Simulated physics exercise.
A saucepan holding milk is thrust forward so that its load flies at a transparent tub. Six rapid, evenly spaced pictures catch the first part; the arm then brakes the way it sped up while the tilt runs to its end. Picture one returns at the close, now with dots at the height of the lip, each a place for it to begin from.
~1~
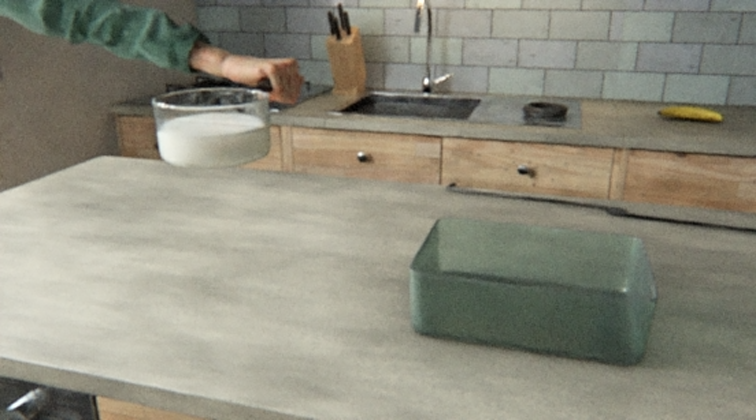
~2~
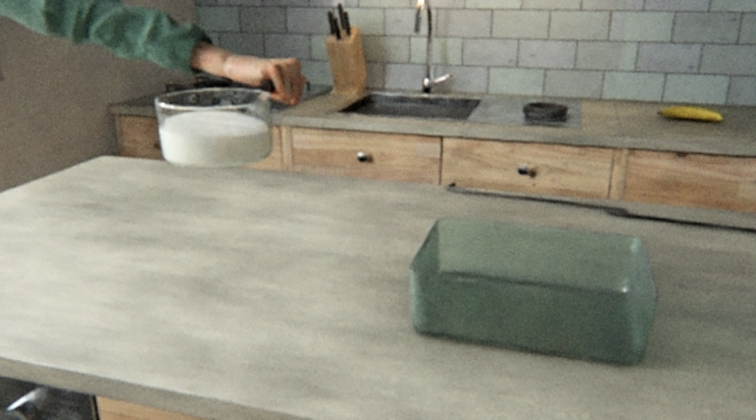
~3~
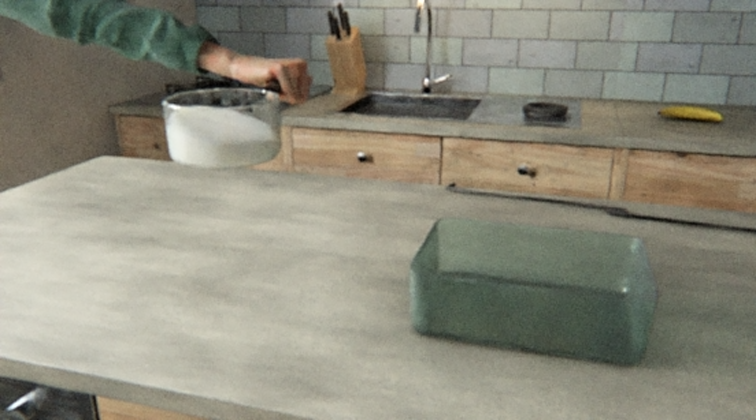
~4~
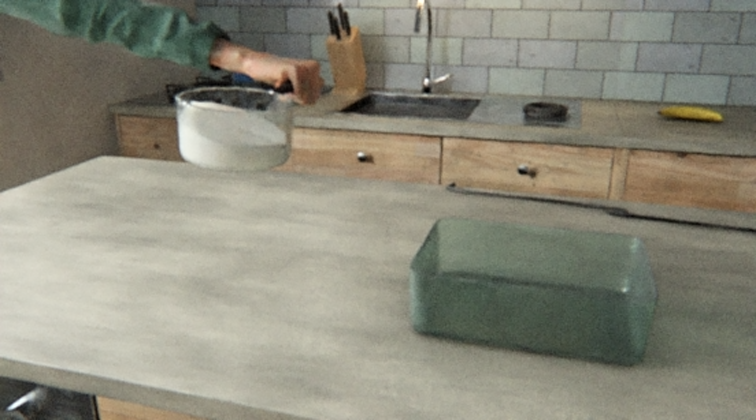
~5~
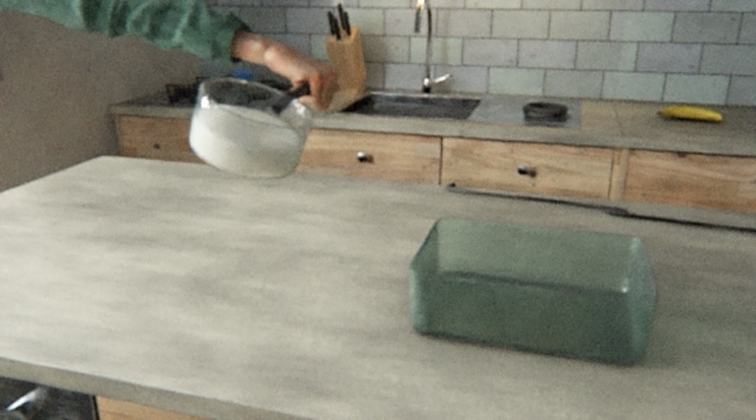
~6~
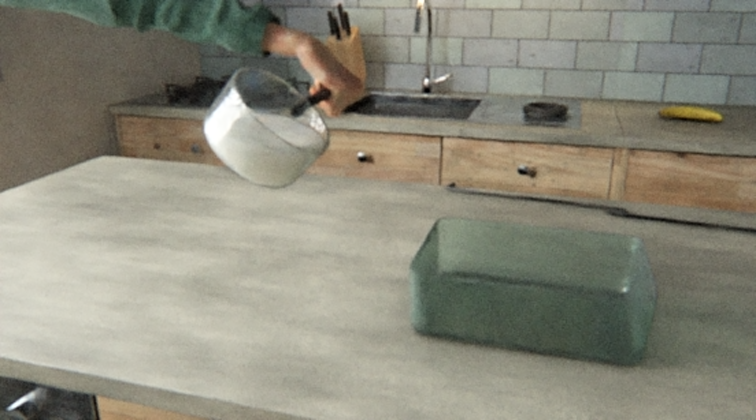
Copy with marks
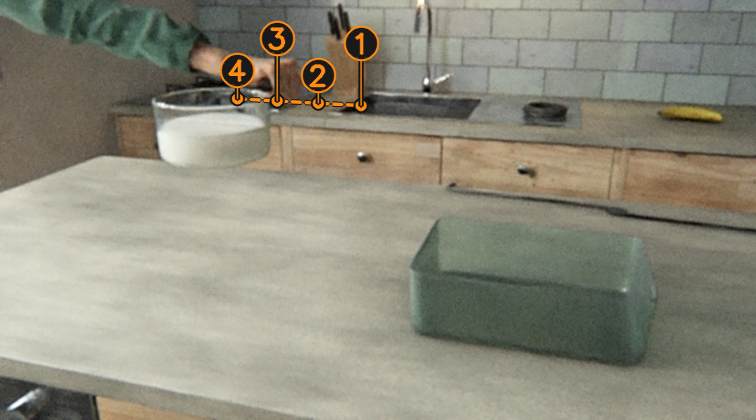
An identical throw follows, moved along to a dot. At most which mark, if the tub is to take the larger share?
2 will do.
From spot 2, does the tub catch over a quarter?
Yes, it does.
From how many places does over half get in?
Two.
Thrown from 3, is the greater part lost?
Yes.
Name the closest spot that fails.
3 it is.
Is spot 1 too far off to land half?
No, not at all.
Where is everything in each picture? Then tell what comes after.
The first frame shows upright, lip at (261, 100); tub from (411, 328) to (643, 362); nothing has left yet.
The second frame shows upright, lip at (264, 100); nothing has left yet.
The third frame shows upright, lip at (272, 100); nothing has left yet.
The fourth frame shows tipped about 5°, lip at (287, 106); nothing has left yet.
The fifth frame shows tipped about 20°, lip at (307, 123); nothing has left yet.
The sixth frame shows tipped about 42°, lip at (324, 148); nothing has left yet.
On the marked copy, 1 at (361, 105); 2 at (318, 103); 3 at (277, 100); 4 at (237, 98).
With 1, about 80 % lands in the tub, 3 % falls short and 18 % goes beside or beyond.
With 2, about 70 % lands in the tub, 18 % falls short and 11 % goes beside or beyond.
With 3, about 15 % lands in the tub, 82 % falls short and 3 % goes beside or beyond.
With 4, about 0 % lands in the tub, 100 % falls short.
